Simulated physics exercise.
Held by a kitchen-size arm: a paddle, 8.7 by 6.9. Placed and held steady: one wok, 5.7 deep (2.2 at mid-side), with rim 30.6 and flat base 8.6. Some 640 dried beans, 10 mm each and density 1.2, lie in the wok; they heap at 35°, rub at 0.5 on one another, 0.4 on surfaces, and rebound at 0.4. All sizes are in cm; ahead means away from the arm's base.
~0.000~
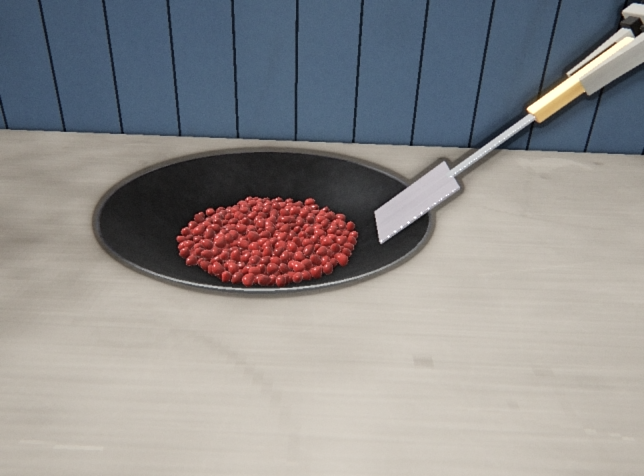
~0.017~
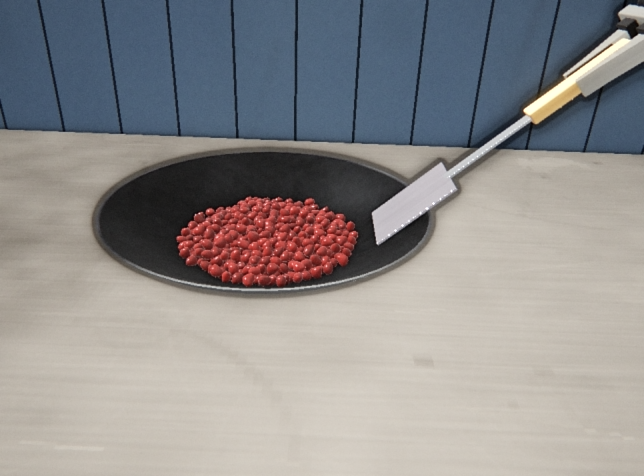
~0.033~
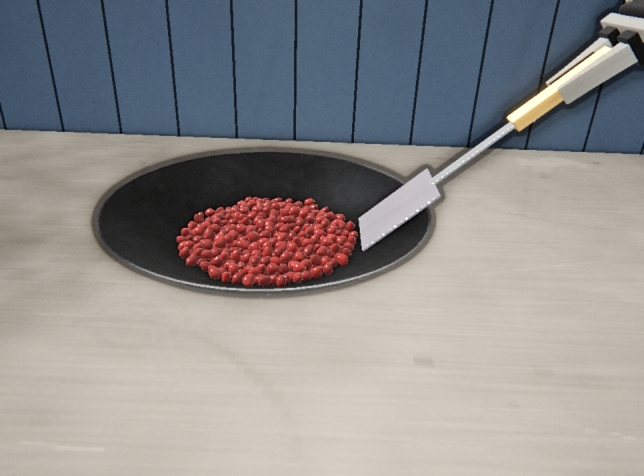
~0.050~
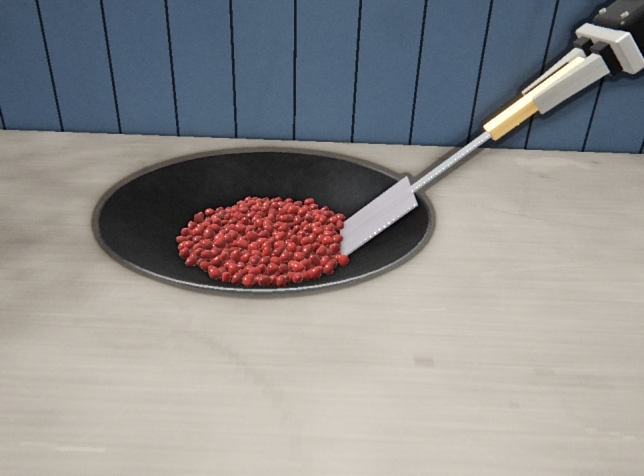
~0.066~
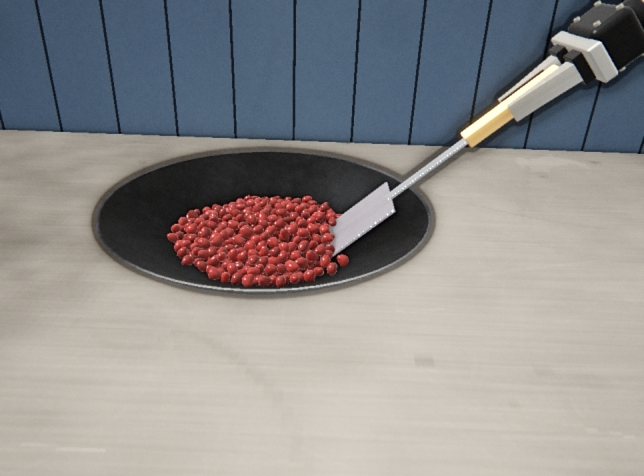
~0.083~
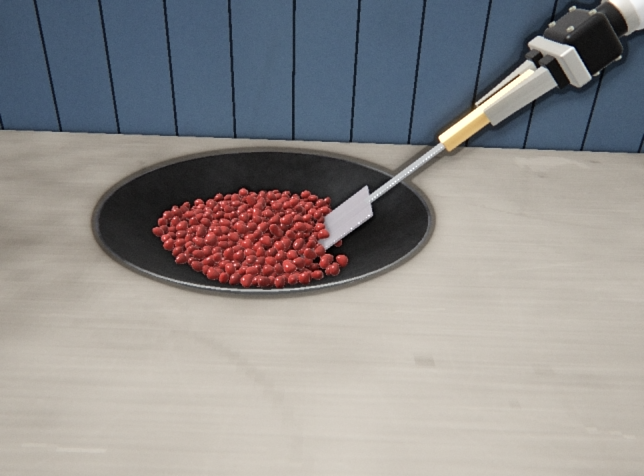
The clip shows a robotic arm holding a spatula at the right side of a dark wok of red beans; the spatula moves left and down into the heap, pushing some beans toward the left.
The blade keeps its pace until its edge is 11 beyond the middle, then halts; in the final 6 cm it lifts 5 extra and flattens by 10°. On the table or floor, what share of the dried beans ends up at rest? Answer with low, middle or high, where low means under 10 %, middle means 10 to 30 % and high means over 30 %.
High.
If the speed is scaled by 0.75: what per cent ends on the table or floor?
Around 25 percent would finish on the table or floor.
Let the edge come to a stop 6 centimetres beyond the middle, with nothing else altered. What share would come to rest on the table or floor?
Then around 15 per cent.
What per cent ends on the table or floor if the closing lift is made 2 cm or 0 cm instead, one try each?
Some 45 and 40 per cent.
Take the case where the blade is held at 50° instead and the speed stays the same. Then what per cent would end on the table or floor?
About 40 per cent.
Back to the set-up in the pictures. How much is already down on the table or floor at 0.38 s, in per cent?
I'd say close to 20 in a hundred.
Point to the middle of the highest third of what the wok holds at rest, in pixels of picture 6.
(195, 231).
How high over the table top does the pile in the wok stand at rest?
Near 5.5 centimetres high.
After 0.12 s, sloping 42°, highest piece 8 above the table; 637 in the wok.
After 0.16 s, sloping 40°, highest piece 8 above the table; 637 in the wok.
After 0.38 s, sloping 32°, highest piece 19 above the table; 382 in the wok, 143 on the table or floor, 112 on the blade or in flight.
After 1.43 s, sloping 32°, highest piece 6 above the table; 382 in the wok, 255 on the table or floor.
At rest, 382 in the wok, 255 on the table or floor. That is 40 % on the table or floor.
